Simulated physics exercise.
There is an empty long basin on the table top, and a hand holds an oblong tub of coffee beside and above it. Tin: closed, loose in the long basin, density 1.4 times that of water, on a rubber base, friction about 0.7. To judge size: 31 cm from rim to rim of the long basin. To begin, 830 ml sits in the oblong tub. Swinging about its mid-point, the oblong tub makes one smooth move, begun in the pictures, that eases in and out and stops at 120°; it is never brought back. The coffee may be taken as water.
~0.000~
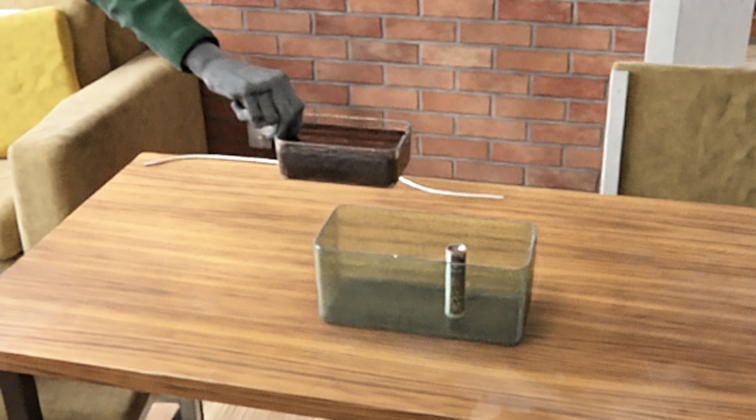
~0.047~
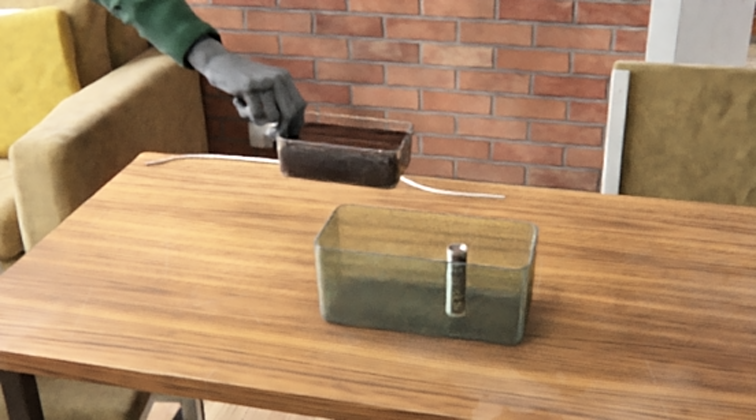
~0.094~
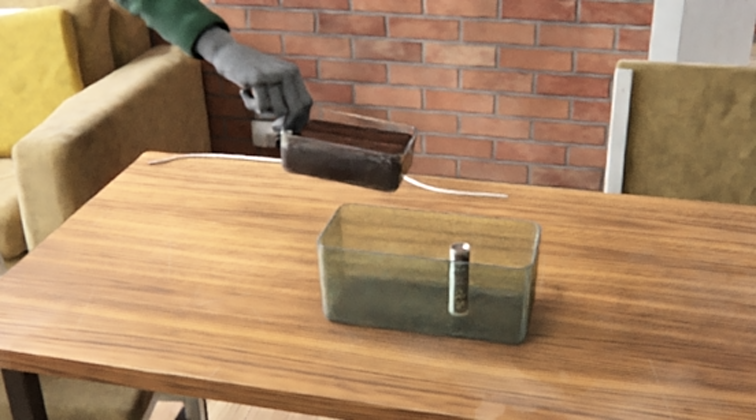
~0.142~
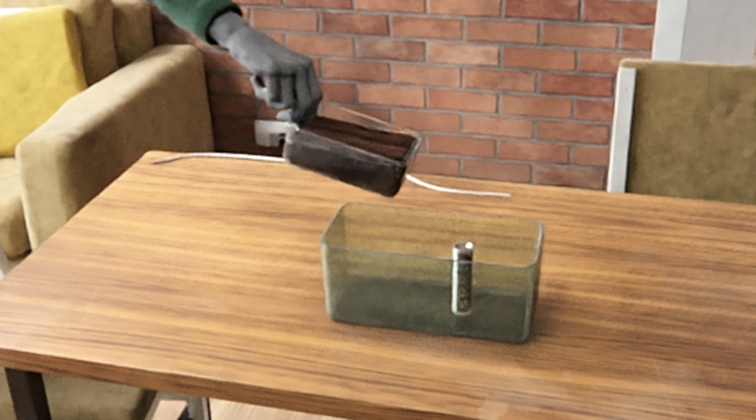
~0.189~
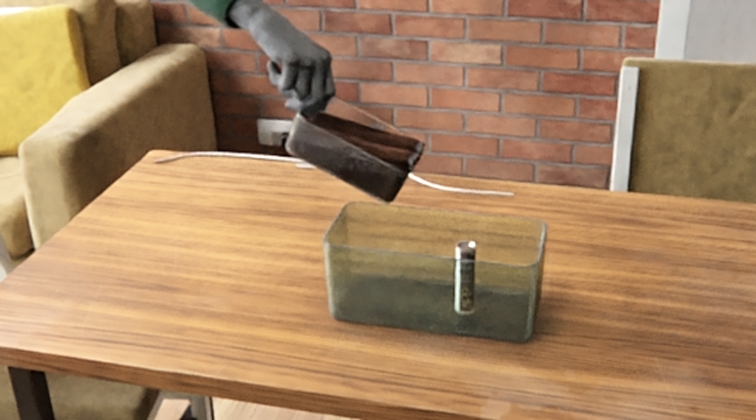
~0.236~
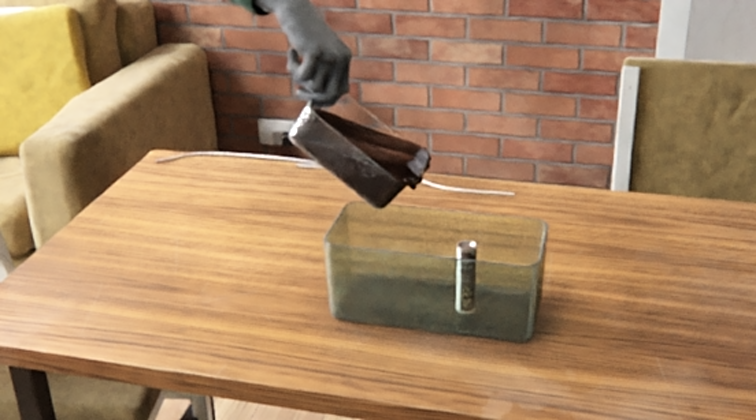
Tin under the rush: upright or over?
Over.
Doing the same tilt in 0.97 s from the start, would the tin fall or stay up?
Then it holds its balance.
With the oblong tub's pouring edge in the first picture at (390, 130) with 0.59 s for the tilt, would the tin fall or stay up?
After that, the tin overturns.
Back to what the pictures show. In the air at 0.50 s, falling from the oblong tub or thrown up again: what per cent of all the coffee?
Close to 12 in a hundred.
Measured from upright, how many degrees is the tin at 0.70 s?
Some 5°.
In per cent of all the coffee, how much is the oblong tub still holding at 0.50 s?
Around 7 percent.
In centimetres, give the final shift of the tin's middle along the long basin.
It finishes around 5.5 cm from where it began.
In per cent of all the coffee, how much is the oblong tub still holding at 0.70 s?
What remains is about 0 percent of it all.
By 0.50 s the tilt is 109° and 7 per cent is still to pour; the tin stands where it began.
By 0.70 s the tilt is 120° and 0 per cent is still to pour; the tin leans 4°.
By 0.90 s the tilt is 120° and 0 per cent is still to pour; the tin leans 28°.
By 1.12 s the tilt is 120° and 0 per cent is still to pour; the tin lies on its side.
At rest the tin lies on its side.
